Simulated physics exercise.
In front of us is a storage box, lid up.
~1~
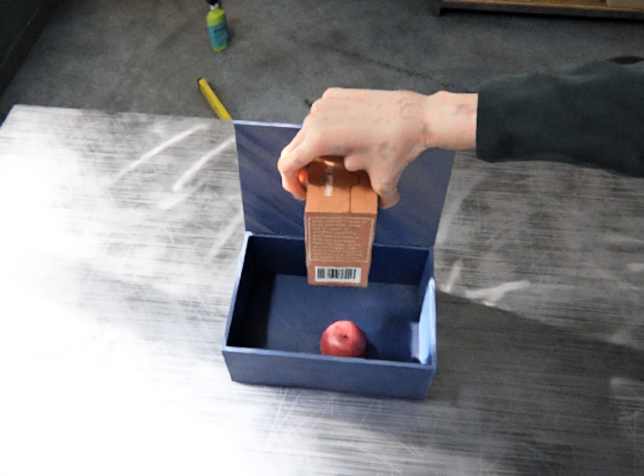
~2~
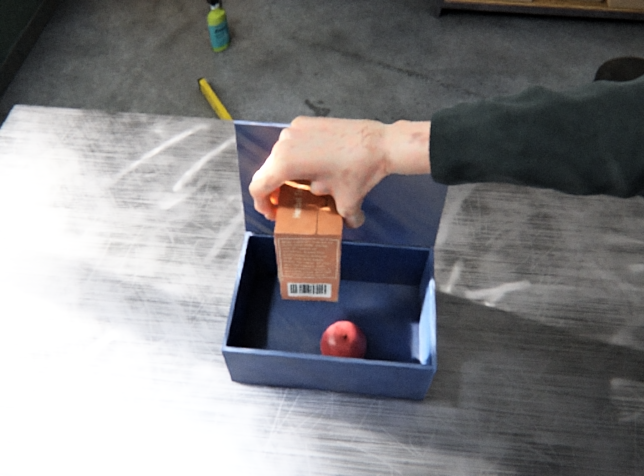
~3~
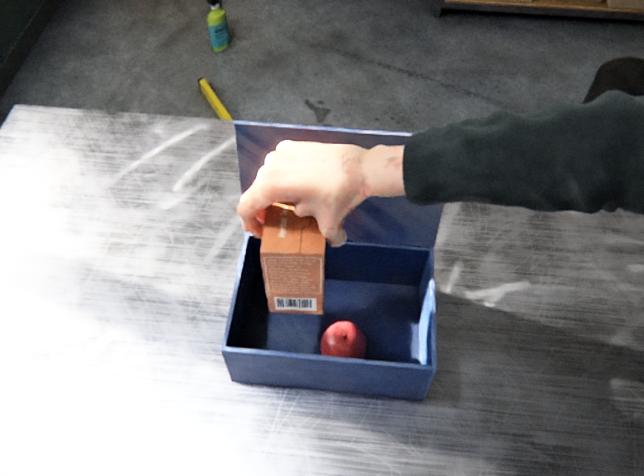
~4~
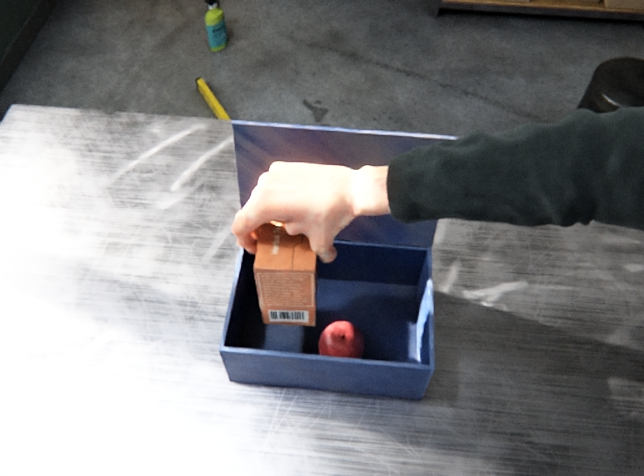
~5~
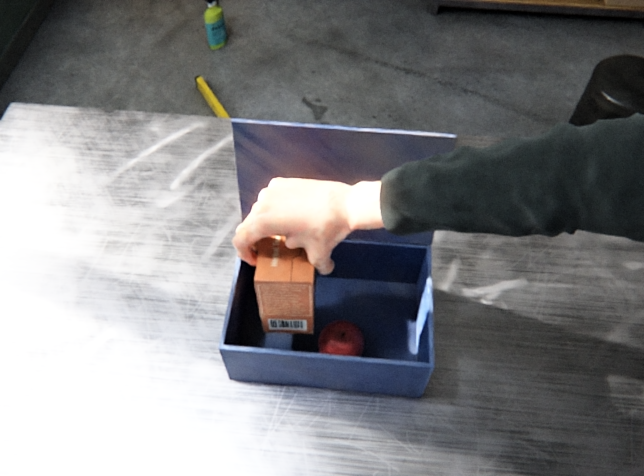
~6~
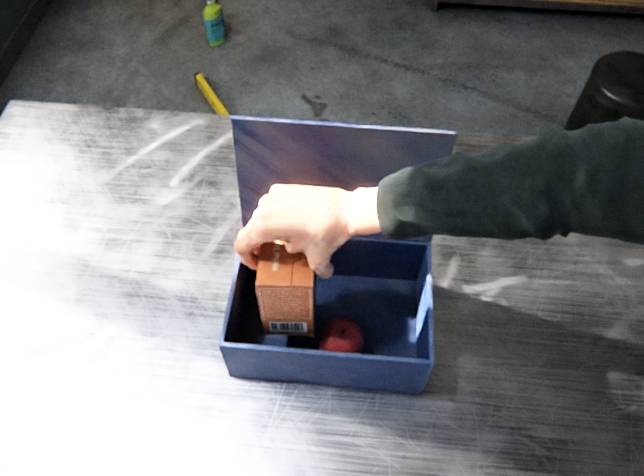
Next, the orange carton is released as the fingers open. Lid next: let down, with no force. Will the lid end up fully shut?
No.
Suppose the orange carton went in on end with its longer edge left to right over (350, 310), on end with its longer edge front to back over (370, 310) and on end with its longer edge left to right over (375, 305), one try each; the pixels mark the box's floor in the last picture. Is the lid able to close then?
Results in order: Lid up, lid up, lid up.
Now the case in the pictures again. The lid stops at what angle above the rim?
About 30° above the rim.
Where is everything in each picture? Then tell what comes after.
The first frame shows on its way; orange carton (340, 221); red apple (344, 345).
The second frame shows on its way; orange carton (311, 239); red apple (344, 345).
The third frame shows on its way; orange carton (297, 256); red apple (344, 346).
The fourth frame shows on its way; orange carton (290, 270); red apple (342, 345).
The fifth frame shows on its way; orange carton (289, 280); red apple (342, 343).
The sixth frame shows put in, still held; orange carton (289, 284); red apple (342, 340).
Then, 0.30 s past the last view, orange carton displaced about its own width near (291, 308).
Then, 1.30 s past the last view, lid 78° above the rim; orange carton displaced about its own width near (291, 308).
Then, 1.60 s past the last view, lid 58° above the rim; orange carton displaced about its own width near (291, 308).
Then, 1.80 s past the last view, lid 41° above the rim; orange carton displaced about its own width near (291, 308).
Finally, lid 29° above the rim; moved from the start, orange carton; red apple still in place. Final places as the last picture's camera would see them, orange carton near (291, 308).
